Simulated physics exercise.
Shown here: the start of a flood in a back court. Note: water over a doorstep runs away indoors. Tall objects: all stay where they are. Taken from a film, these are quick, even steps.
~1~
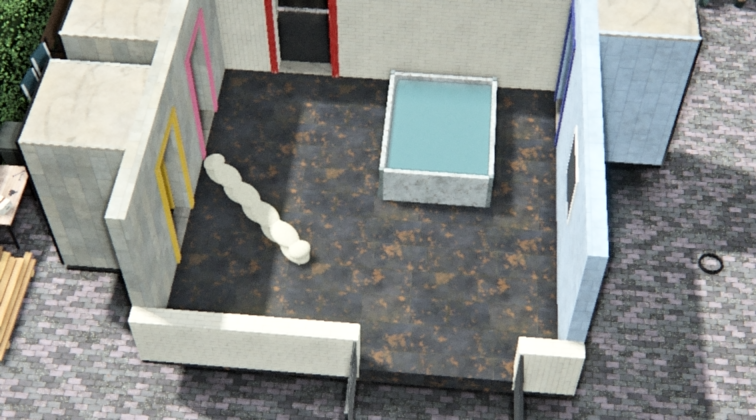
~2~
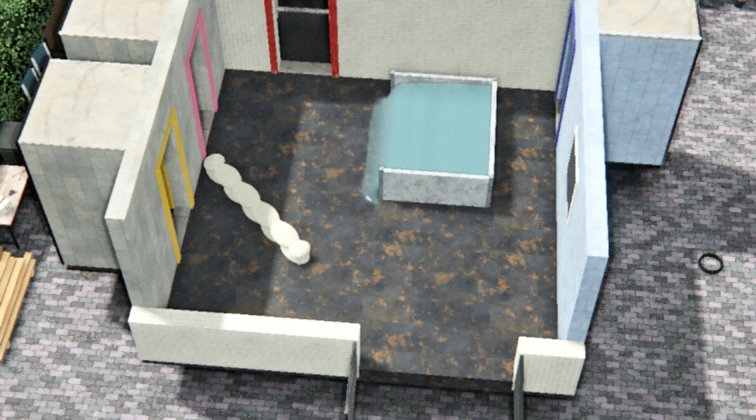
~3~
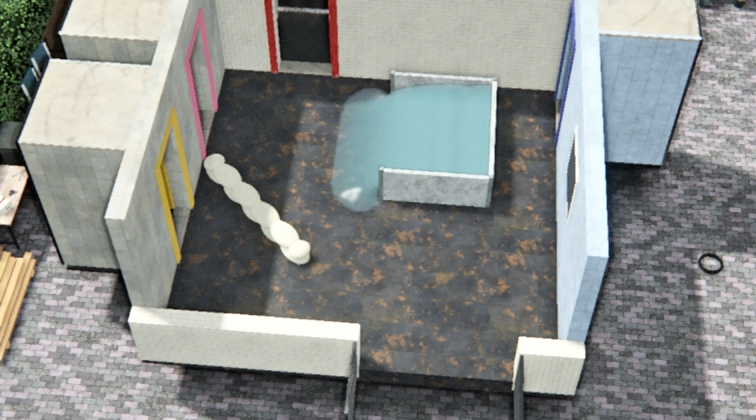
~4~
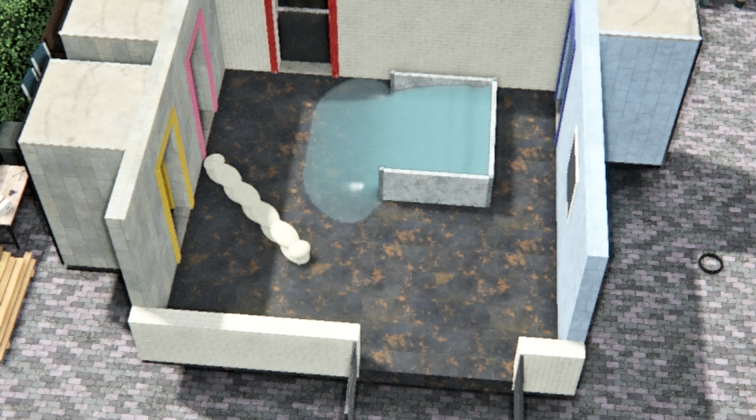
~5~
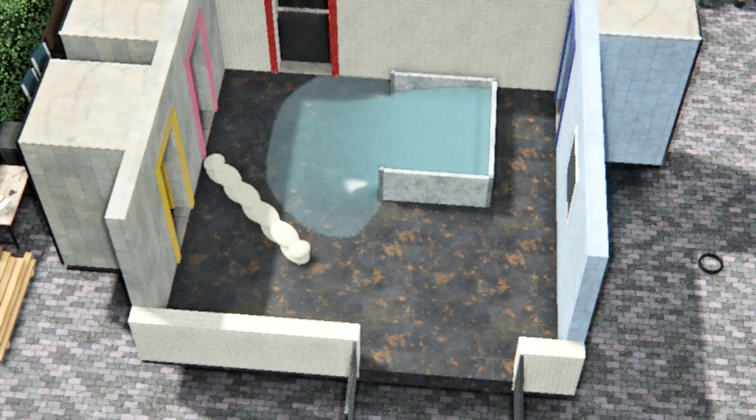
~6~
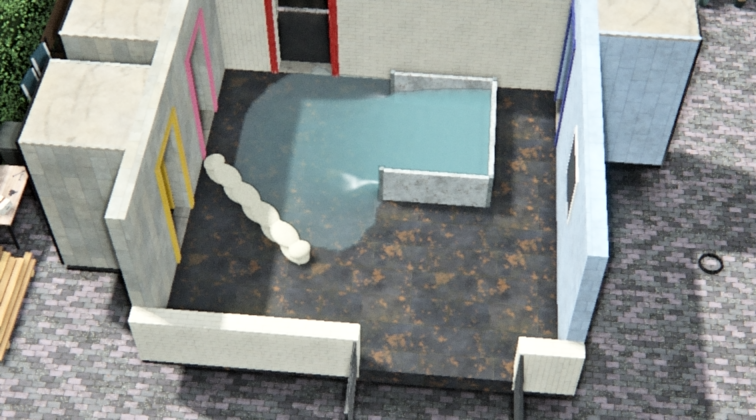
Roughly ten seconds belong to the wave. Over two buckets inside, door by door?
At the end, the blue door is going to let through no more than allowed, the pink door is going to let through more than allowed, the yellow door is going to let through no more than allowed, the red door is going to let through more than allowed.
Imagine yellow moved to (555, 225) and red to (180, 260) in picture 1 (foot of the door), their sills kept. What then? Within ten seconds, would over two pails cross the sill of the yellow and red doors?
Looking at both, the yellow one stays unflooded and the red one stays unflooded.
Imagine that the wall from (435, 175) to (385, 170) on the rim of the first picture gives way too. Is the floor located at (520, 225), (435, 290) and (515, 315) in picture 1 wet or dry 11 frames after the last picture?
The first spot is spared, the second soaked and the third soaked.
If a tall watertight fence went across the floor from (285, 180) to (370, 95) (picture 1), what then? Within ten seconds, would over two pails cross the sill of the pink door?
The pink door tops the limit.
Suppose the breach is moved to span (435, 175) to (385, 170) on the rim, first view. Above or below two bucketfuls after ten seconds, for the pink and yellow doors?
In that setup the pink door keeps within bounds, but the yellow door runs over the limit.
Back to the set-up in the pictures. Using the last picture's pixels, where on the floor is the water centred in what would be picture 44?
Around pixel (346, 164).
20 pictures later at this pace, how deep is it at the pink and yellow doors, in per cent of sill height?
Roughly 470 and 50 %.
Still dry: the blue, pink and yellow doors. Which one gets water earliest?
Result: The pink one is first.
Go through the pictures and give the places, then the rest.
The first frame shows the open tank at (440, 127) is whole and still.
In the second frame, water pours out at (389, 139) and has run to (373, 199).
In the third frame, water pours out at (389, 141) and has run to (356, 207).
In the fourth frame, water pours out at (389, 142) and has run to (331, 212).
In the fifth frame, water pours out at (389, 142) and has run to (276, 189).
In the sixth frame, the front is at (241, 168), out from the gap at (389, 142).
A moment on, water covers 30 % of the floor; the blue door not reached, the pink door over two buckets in, the yellow door not reached, the red door under two buckets in.
Next, water covers 35 % of the floor; the blue door not reached, the pink door far over two buckets in, the yellow door wet at the sill, nothing in, the red door over two buckets in.
Then, water covers 45 % of the floor; the blue door not reached, the pink door far over two buckets in, the yellow door wet at the sill, nothing in, the red door over two buckets in.
Later, water covers 60 % of the floor; the blue door not reached, the pink door far over two buckets in, the yellow door wet at the sill, nothing in, the red door far over two buckets in.
In the end, water covers 85 % of the floor; the blue door wet at the sill, nothing in, the pink door far over two buckets in, the yellow door wet at the sill, nothing in, the red door far over two buckets in.
